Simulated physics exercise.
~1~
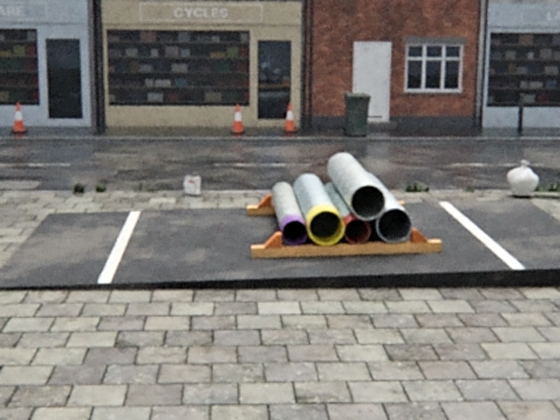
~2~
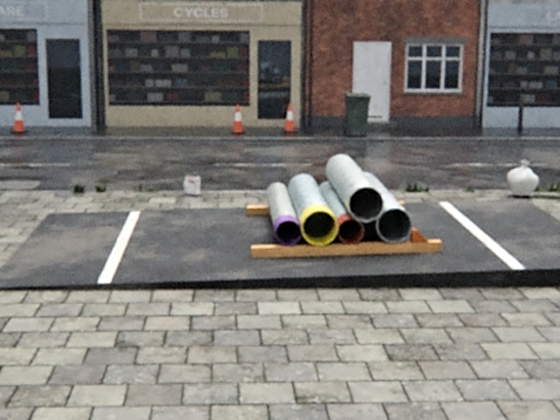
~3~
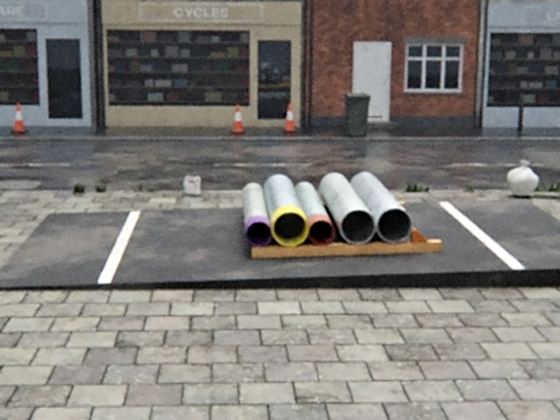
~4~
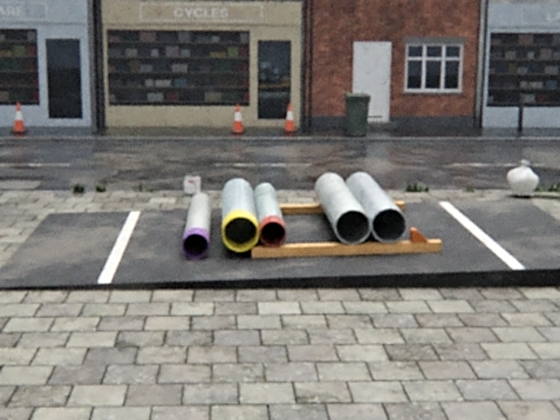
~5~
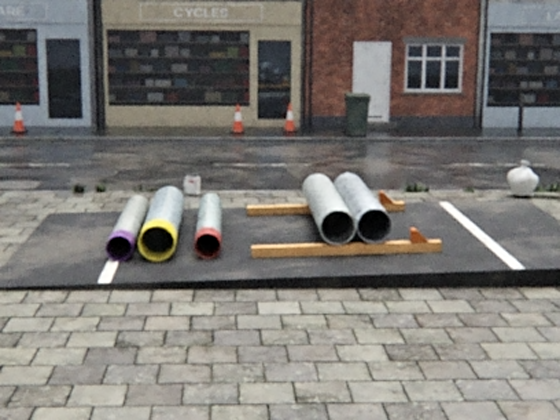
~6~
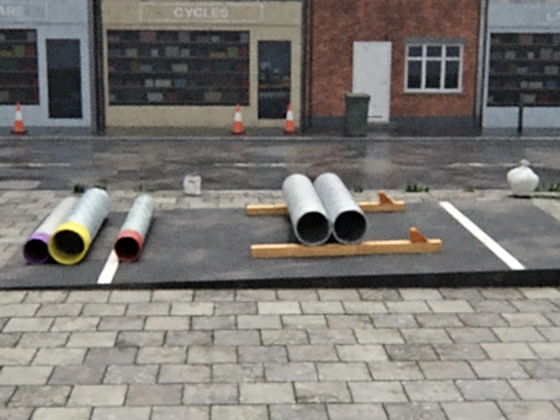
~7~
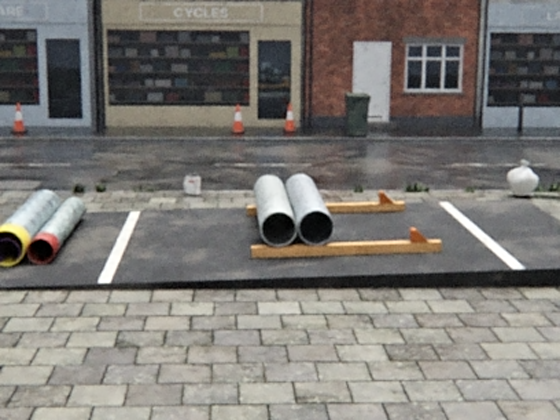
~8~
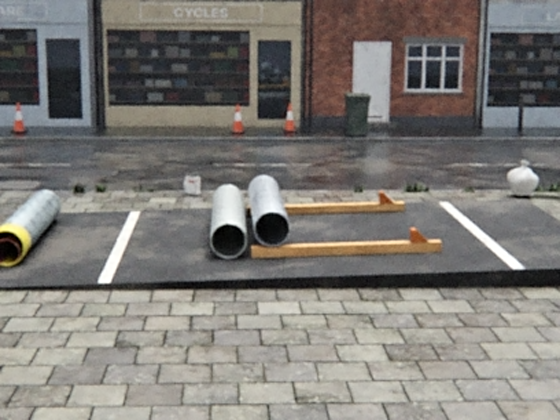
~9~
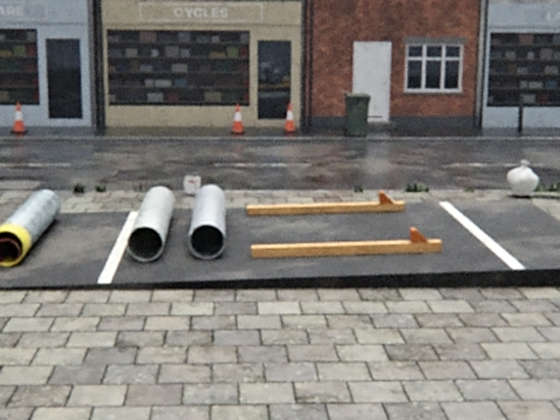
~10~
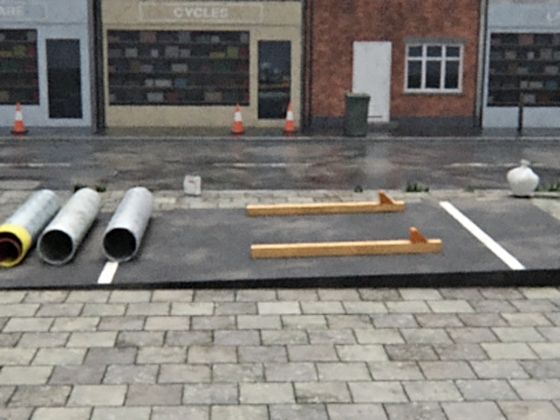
Five grey steel pipes, three with purple, yellow and red rims, lie stacked on two timber bearers on an asphalt pad, seen from across pale paving with brick shopfronts and traffic cones behind. The stack slumps as the top pipe drops among the others and the pipes spread leftward. Purple rolls off the bearers first, then yellow and red, and all three cross the left white line. The two plain pipes follow side by side, leaving the bearers empty. At the end, yellow rests at the left edge with the plain pipes beside it, one near the line.
